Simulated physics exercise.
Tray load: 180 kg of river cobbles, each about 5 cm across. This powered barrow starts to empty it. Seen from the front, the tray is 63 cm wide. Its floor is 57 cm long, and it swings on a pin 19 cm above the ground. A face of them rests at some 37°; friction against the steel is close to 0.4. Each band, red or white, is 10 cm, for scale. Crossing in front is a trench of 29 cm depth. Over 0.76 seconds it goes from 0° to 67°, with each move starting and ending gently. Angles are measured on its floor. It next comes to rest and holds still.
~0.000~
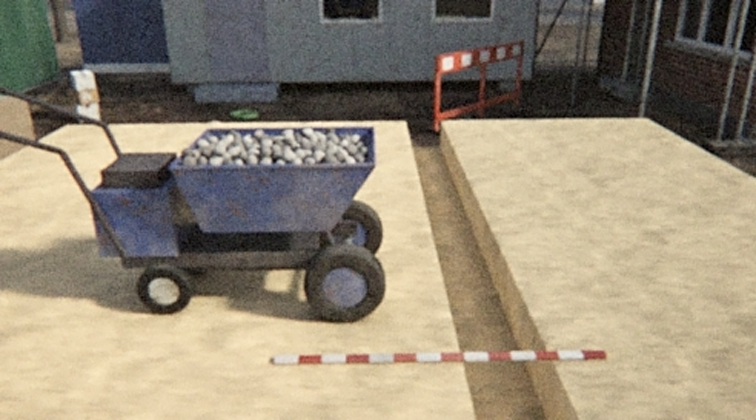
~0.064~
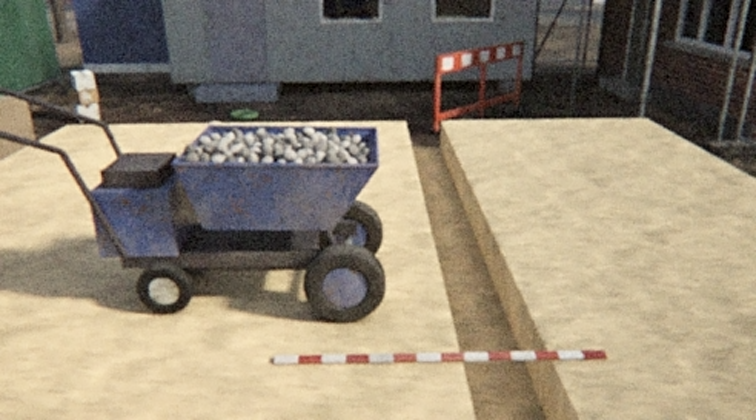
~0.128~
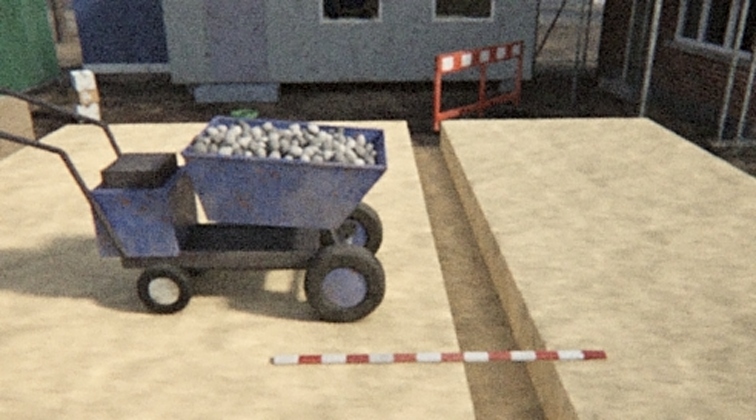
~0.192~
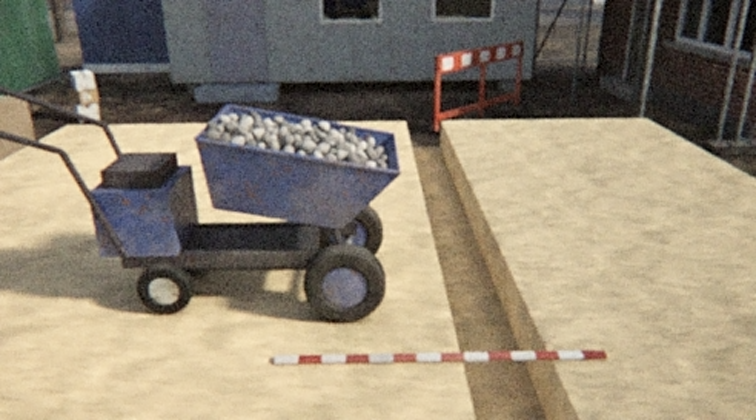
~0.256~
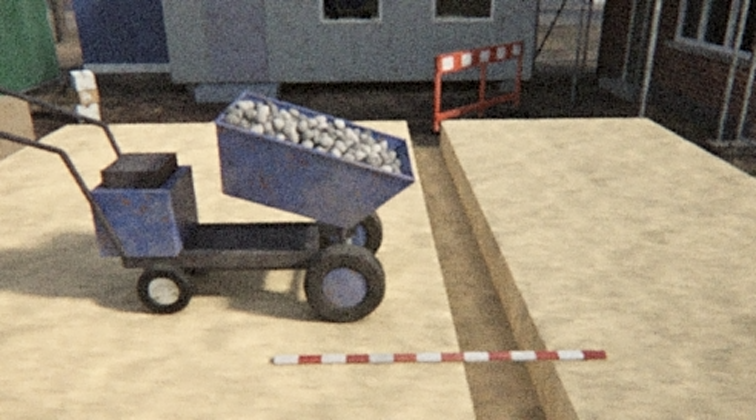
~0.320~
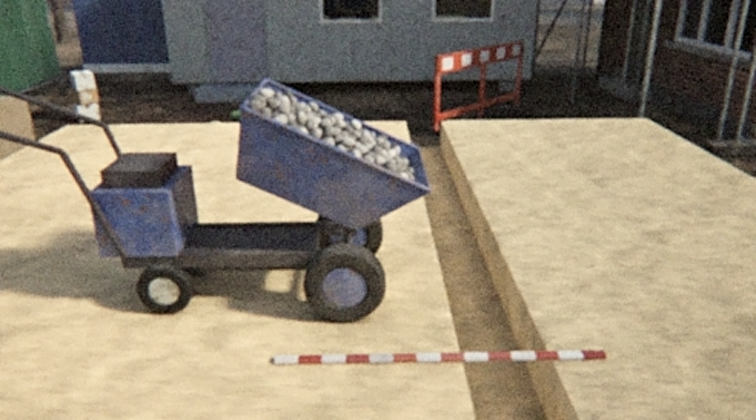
On a sandy building site, a blue powered barrow beside a trench raising its stone-filled tray at the rear, tilting it rightward.
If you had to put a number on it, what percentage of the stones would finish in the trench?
I'd put it at about 52 percent.
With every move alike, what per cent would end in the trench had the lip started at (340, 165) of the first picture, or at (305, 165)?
Near 75 per cent from the first place, 70 from the second.
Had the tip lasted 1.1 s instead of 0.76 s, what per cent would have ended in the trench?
Expected share: Around 65%.
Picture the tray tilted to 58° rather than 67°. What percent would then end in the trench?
It would come to about 35 percent.
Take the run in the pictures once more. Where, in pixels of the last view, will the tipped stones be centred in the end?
Around (505, 309).
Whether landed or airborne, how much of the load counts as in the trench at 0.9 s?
By then, around 20 percent.
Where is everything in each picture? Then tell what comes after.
In the first frame, lip at (375, 165), floor tilted 0°, highest stones at (271, 141).
In the second frame, the tray is at 1°, its lip at (379, 166); the top of the load is at (261, 140); the stones move at 0.4 m/s on average.
In the third frame, the tray is at 5°, its lip at (387, 169); the top of the load is at (253, 132); the stones move at 0.7 m/s on average.
In the fourth frame, lip at (400, 173), floor tilted 11°, highest stones at (249, 123); the stones move at 1.0 m/s on average.
In the fifth frame, the tray is at 18°, its lip at (415, 181); the top of the load is at (254, 112); the stones move at 1.2 m/s on average.
In the sixth frame, lip at (431, 191), floor tilted 26°, highest stones at (272, 100); the stones move at 1.3 m/s on average.
After 0.6 s the floor is at 57°; 100 % in the tray; the foremost stones are at (457, 208).
After 0.9 s the floor is at 67°; 72 % in the tray, 22 % in the trench, 6 % past the trench; the foremost stones are at (545, 265).
After 1.2 s the floor is at 67°; 36 % in the tray, 29 % in the trench, 35 % past the trench; the foremost stones are at (698, 288).
After 3.2 s the floor is at 67°; 12 % in the tray, 52 % in the trench, 36 % past the trench; the foremost stones are past the picture's edge.
